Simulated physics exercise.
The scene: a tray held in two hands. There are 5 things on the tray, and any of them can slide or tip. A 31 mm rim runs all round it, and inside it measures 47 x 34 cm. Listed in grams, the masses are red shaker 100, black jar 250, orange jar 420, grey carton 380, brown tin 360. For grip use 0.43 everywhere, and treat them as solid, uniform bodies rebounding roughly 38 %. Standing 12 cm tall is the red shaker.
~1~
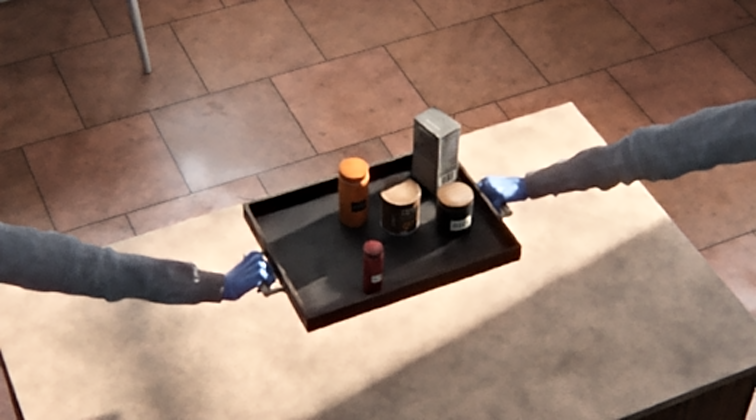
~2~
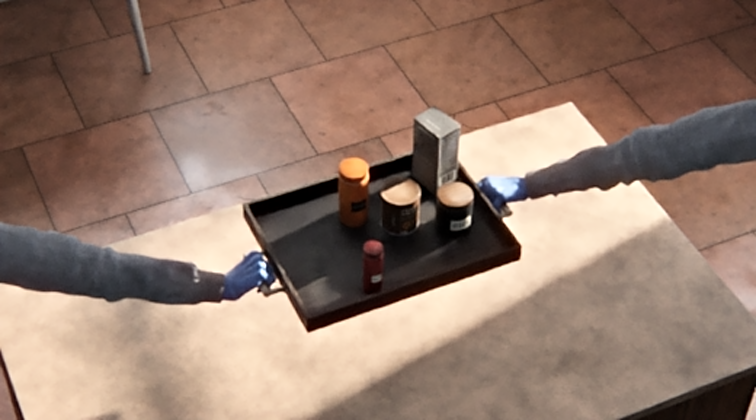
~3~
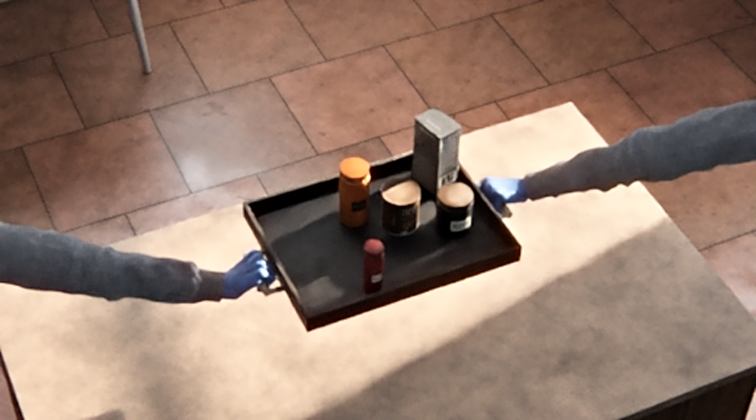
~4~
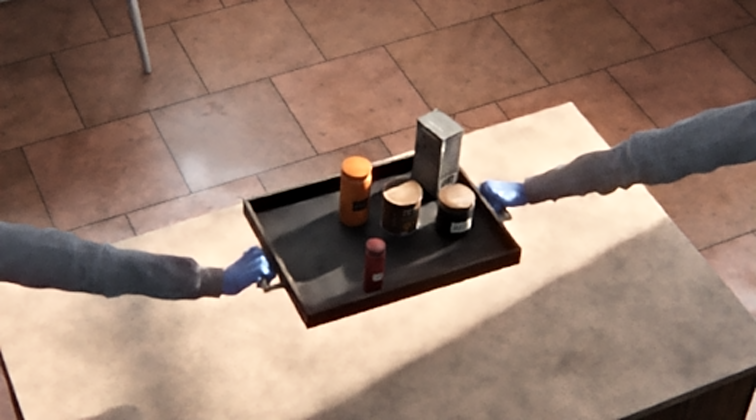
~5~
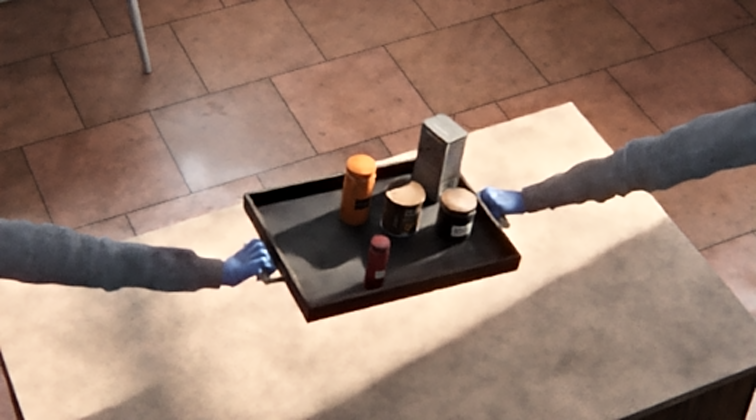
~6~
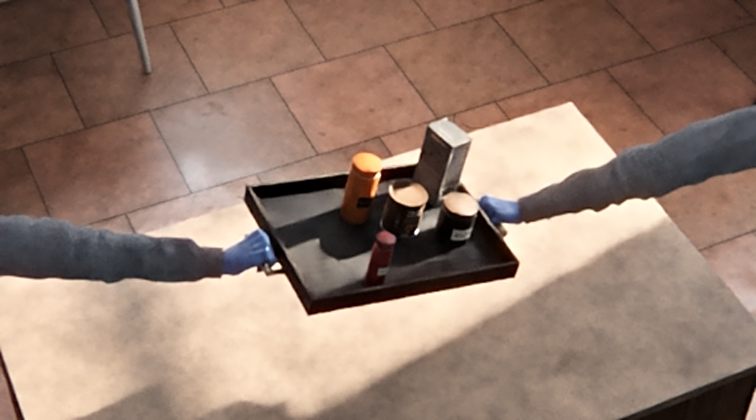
A black tray held by two gloved hands stays level, then tilts down to the right.
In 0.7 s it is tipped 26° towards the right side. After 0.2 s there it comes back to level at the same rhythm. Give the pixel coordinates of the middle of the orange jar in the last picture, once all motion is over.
Its middle lies at about (420, 163).
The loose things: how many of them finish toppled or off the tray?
That makes 3.
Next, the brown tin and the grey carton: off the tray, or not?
At the end the brown tin stays inside the limits and the grey carton winds up past the limits.
Then, 0.50 s later than the last frame, tray at 26°, right edge down; grey carton now off the tray; orange jar rocked 36° off its seat near (390, 185); red shaker on its side.
Then, 0.70 s later than the last frame, tray at 24°, right edge down; orange jar on its side near (418, 194); red shaker on its side; brown tin 8 cm from its spot.
Then, 0.90 s later than the last frame, tray at 14°, right edge down; orange jar on its side near (425, 181); red shaker on its side; brown tin 9 cm from its spot.
When it is over, off the tray, grey carton; lying over on the tray, red shaker and orange jar; not toppled but over 5 cm from the start, brown tin; black jar within 5 cm of the start. End places, in pixels of the last picture, orange jar near (420, 163).
